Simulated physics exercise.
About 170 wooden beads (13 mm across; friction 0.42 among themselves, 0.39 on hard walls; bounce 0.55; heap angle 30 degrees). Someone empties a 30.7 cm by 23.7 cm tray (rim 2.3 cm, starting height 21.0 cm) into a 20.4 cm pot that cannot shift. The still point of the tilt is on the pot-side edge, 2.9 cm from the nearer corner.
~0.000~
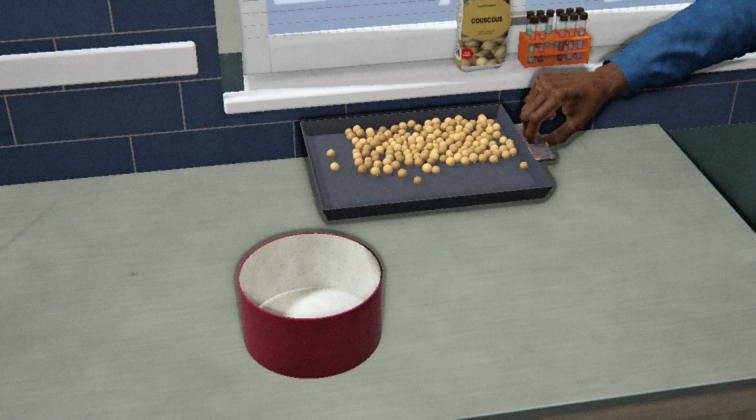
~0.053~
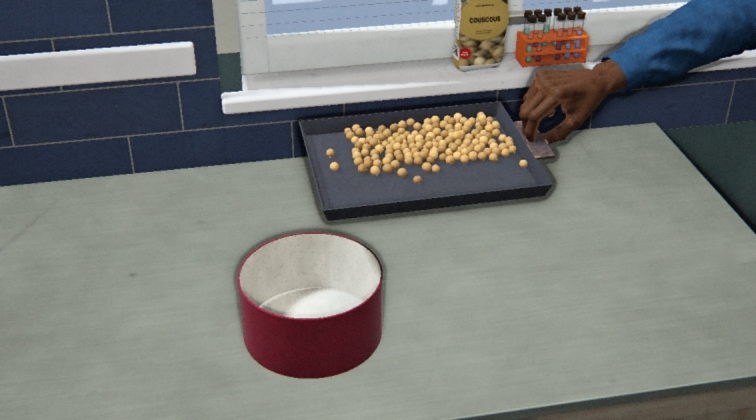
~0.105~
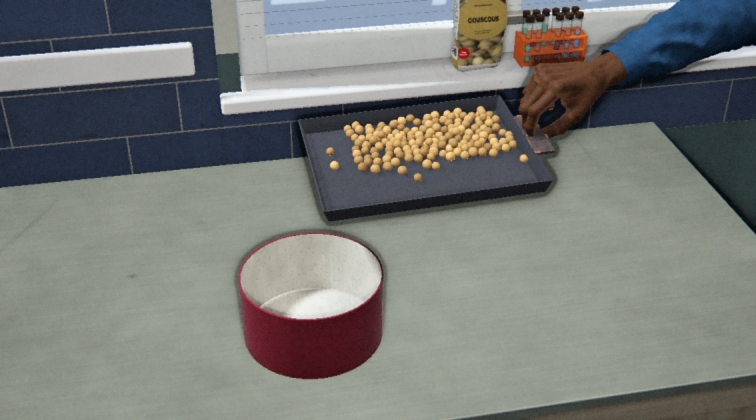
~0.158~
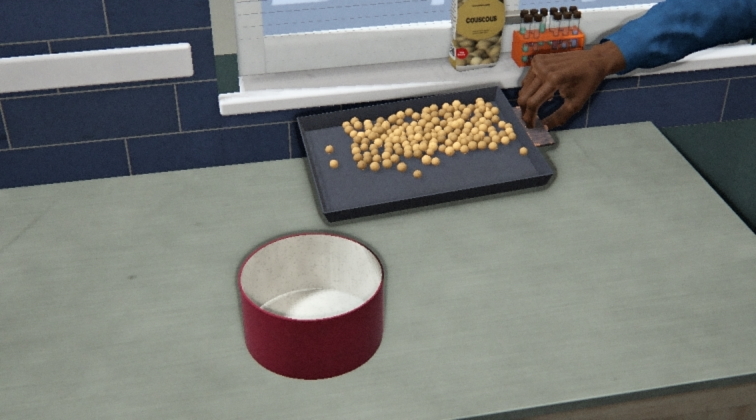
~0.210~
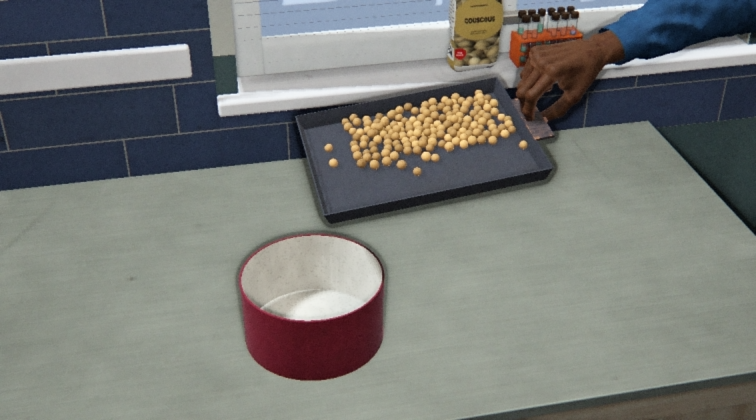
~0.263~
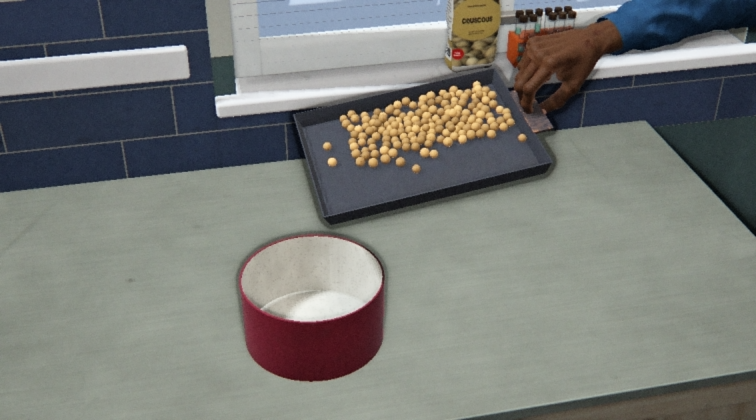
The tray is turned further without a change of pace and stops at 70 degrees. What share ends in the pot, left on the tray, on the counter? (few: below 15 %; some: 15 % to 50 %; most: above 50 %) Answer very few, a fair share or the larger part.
In the pot: The larger part; left on the tray: Very few; on the counter: Very few.
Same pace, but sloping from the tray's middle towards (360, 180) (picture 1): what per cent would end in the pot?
Some 80 per cent.
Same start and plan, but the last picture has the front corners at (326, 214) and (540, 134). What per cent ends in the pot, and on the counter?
Pot 80, counter 15.
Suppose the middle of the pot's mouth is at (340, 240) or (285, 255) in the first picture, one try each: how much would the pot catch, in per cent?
About 0 and 55 per cent.
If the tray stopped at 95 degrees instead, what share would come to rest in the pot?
Then about 100 per cent.
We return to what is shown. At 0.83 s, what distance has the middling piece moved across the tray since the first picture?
Some 16 cm.
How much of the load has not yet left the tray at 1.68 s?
About 40 per cent.
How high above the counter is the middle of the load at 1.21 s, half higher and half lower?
About 26 cm.
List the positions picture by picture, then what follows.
Tray tilt 0 degrees, front corners at (328, 206) and (546, 184); middle of the pieces at (433, 144); pot at (310, 273), in the first picture.
Tray tilt 1 degrees, front corners at (328, 206) and (546, 182); middle of the pieces at (433, 142), in the second picture.
Tray tilt 2 degrees, front corners at (328, 207) and (546, 177); middle of the pieces at (433, 139), in the third picture.
Tray tilt 5 degrees, front corners at (328, 209) and (546, 171), lowest corner left front; middle of the pieces at (432, 133), in the fourth picture.
Tray tilt 7 degrees, front corners at (329, 210) and (546, 166), lowest corner left front; middle of the pieces at (431, 128), in the fifth picture.
Tray tilt 10 degrees, front corners at (328, 212) and (545, 160), lowest corner left front; middle of the pieces at (430, 123); pot at (312, 276). Its pace works out near 50 degrees a second, in the sixth picture.
Then, at 0.83 s, tilt 38 degrees; the tray holds 100 %, the pot 0 %.
After 1.21 s, tilt 57 degrees; the tray holds 85 %, the pot 15 %.
Then, at 1.68 s, tilt 70 degrees; the tray holds 40 %, the pot 45 %.
In the end, at 3.6 s, pot 95 %, tray 5 %, counter 0 %.
